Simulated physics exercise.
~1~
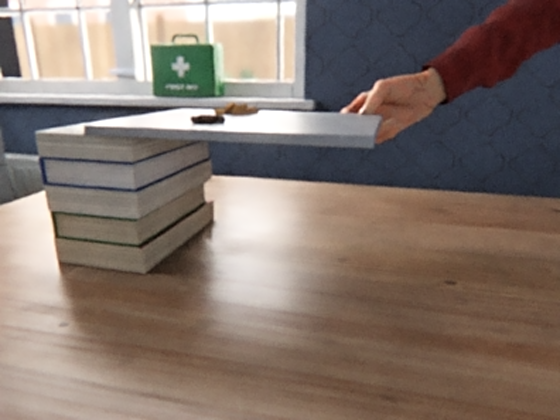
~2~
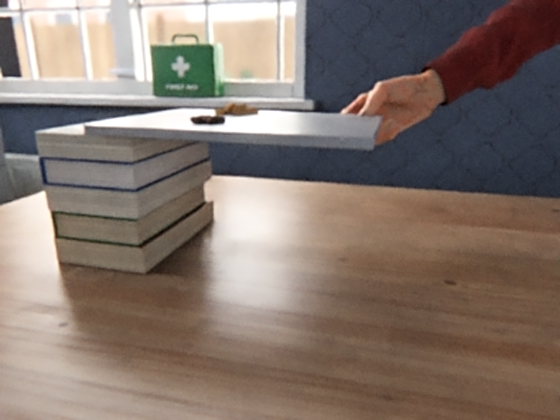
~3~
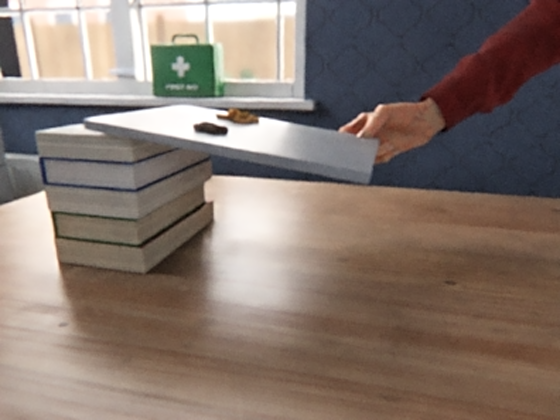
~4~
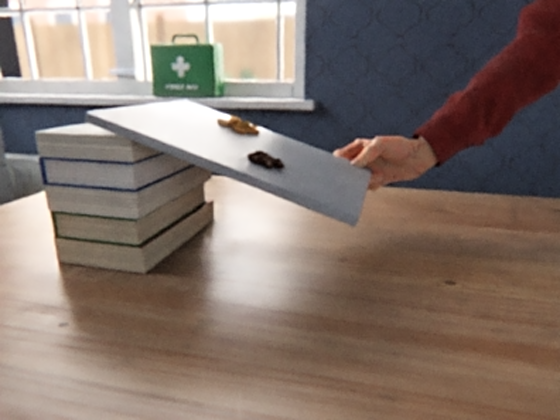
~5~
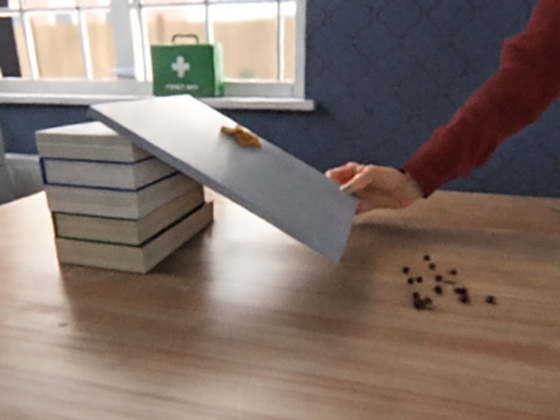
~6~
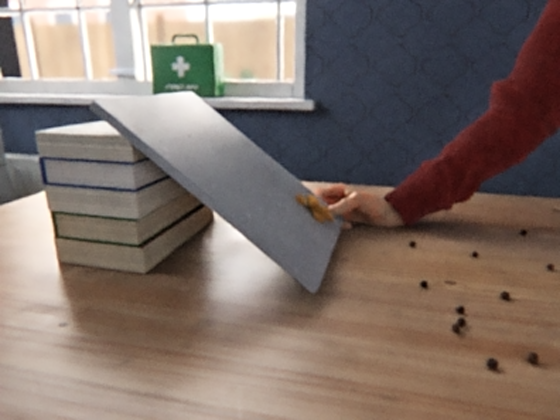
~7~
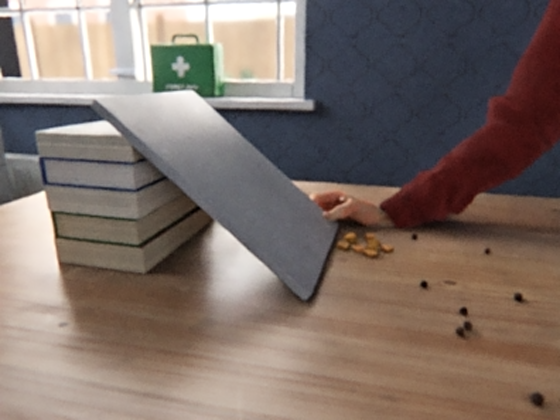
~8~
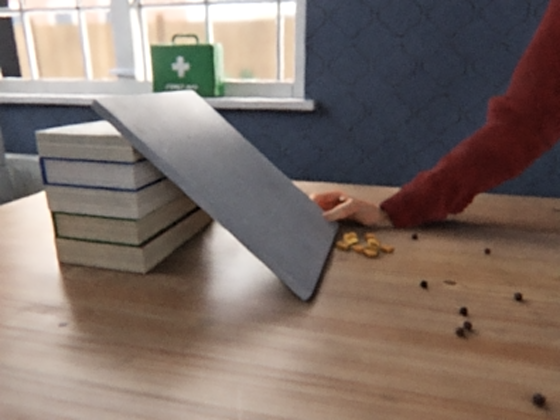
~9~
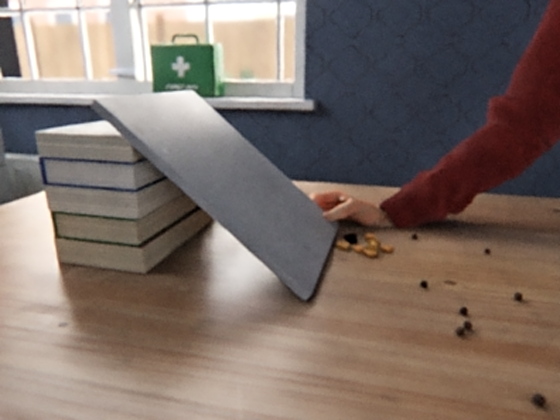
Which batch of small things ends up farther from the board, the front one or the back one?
The front batch ends up farther away. Its dark bits are spread out across the table, while the golden pieces from the back lie near the foot of the board.
